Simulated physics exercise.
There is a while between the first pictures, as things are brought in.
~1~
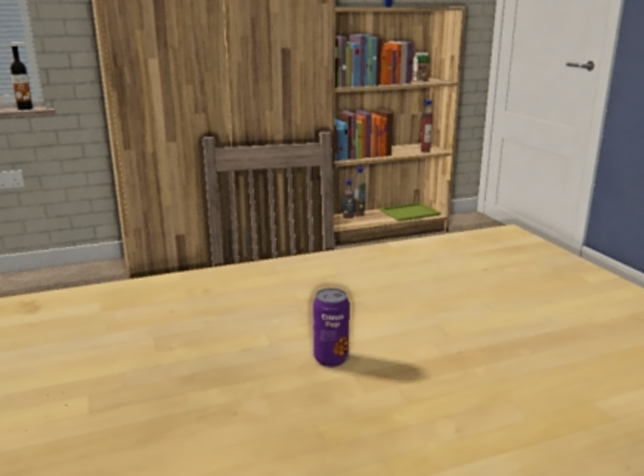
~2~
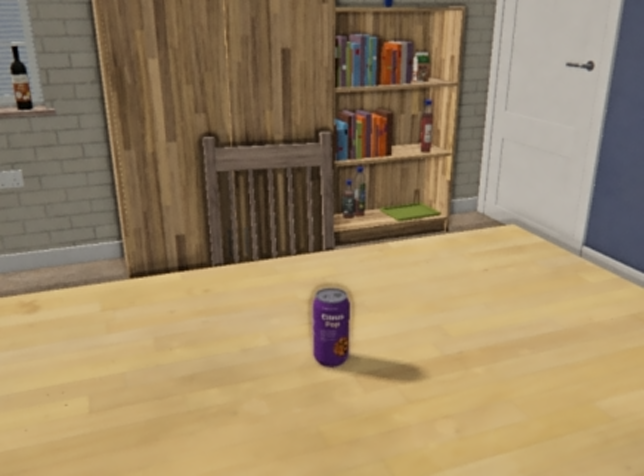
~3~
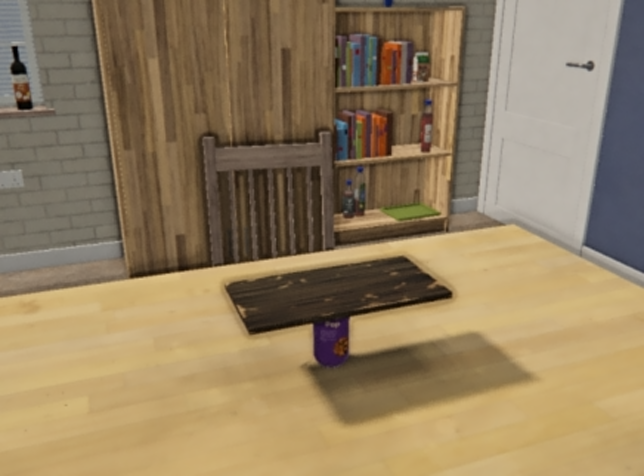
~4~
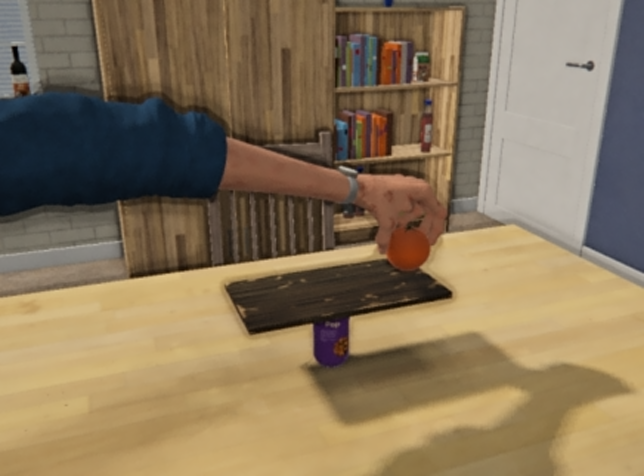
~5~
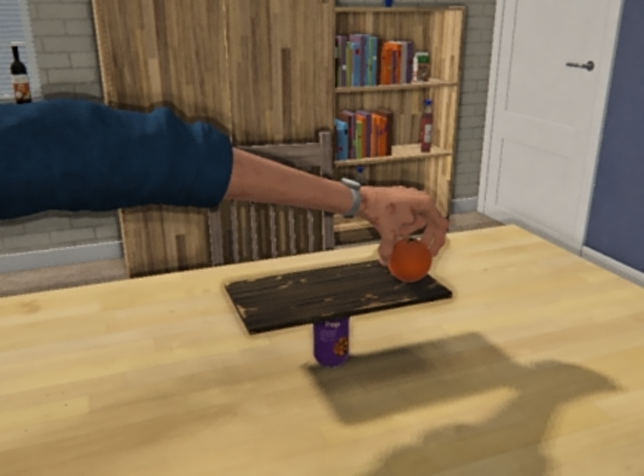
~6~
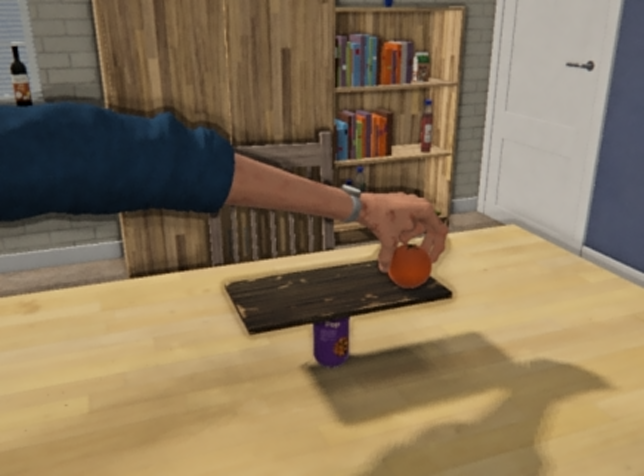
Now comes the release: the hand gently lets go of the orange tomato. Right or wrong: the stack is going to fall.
Right, it falls.
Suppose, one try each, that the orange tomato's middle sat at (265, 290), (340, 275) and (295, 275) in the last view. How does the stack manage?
So, first it tips over, next it stays steady, and last it stays steady.
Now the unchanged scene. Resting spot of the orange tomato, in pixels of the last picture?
Around (451, 335).
Then, 0.30 s after the last picture, orange tomato now fallen; black board tipped 28° from how it was.
Then, 0.50 s after the last picture, black board tipped 56° from how it was.
Then, 0.90 s after the last picture, black board tipped 45° from how it was.
At rest, fallen, orange tomato; tipped over in the stack, black board; purple can in place. Seen from the same camera at the end, orange tomato near (451, 335). The stack gives way.
